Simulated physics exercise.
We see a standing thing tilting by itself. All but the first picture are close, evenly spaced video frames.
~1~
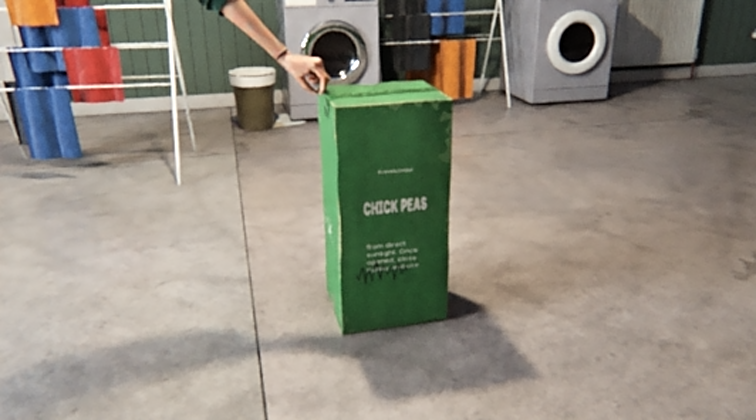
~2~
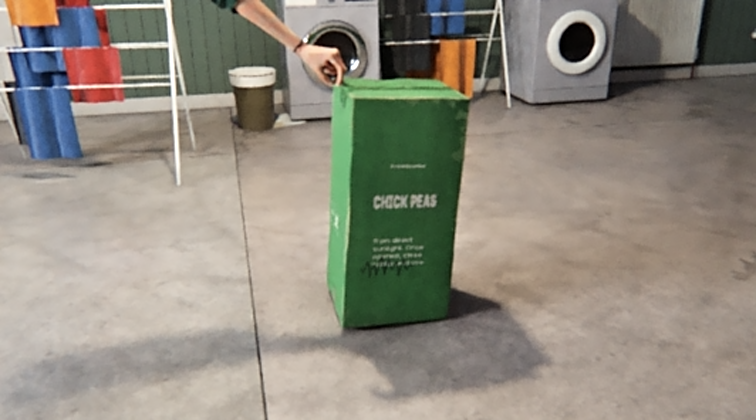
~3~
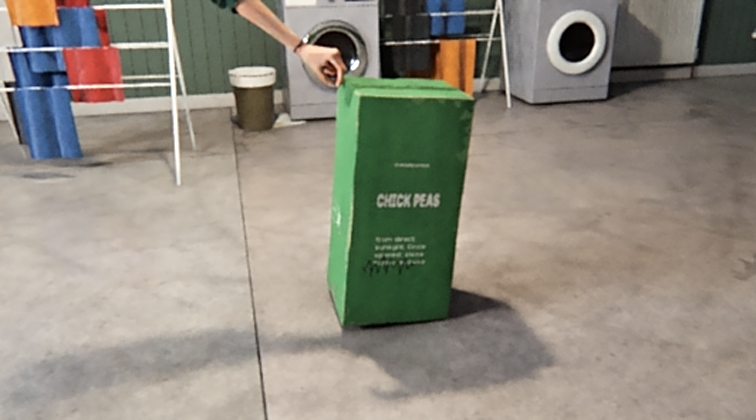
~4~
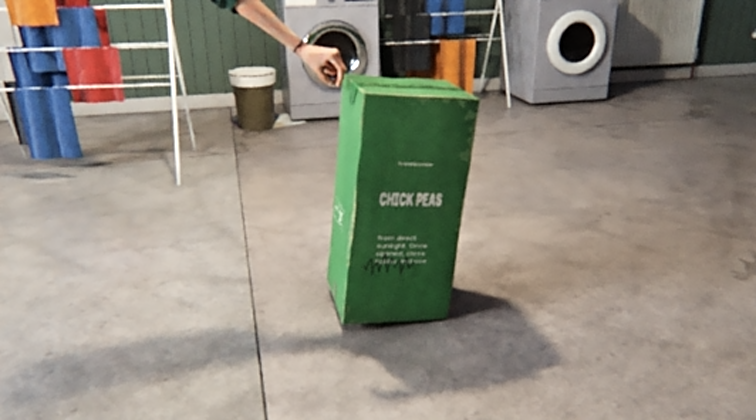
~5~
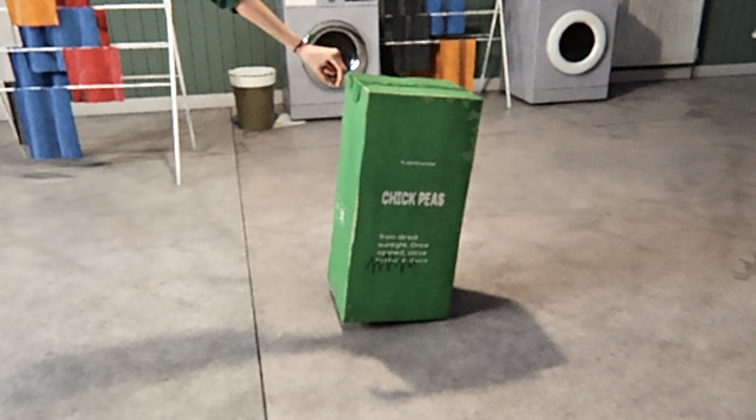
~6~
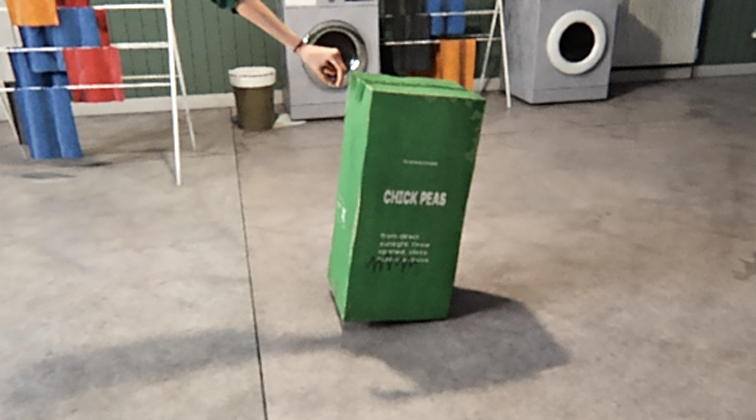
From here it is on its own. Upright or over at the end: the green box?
In the end the green box settles on its feet.
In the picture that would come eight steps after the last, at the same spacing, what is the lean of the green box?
Roughly 8°.
Then, 0.30 s past the last view, green box upright near (385, 204).
Finally, the green box rocks back upright, near (384, 205).
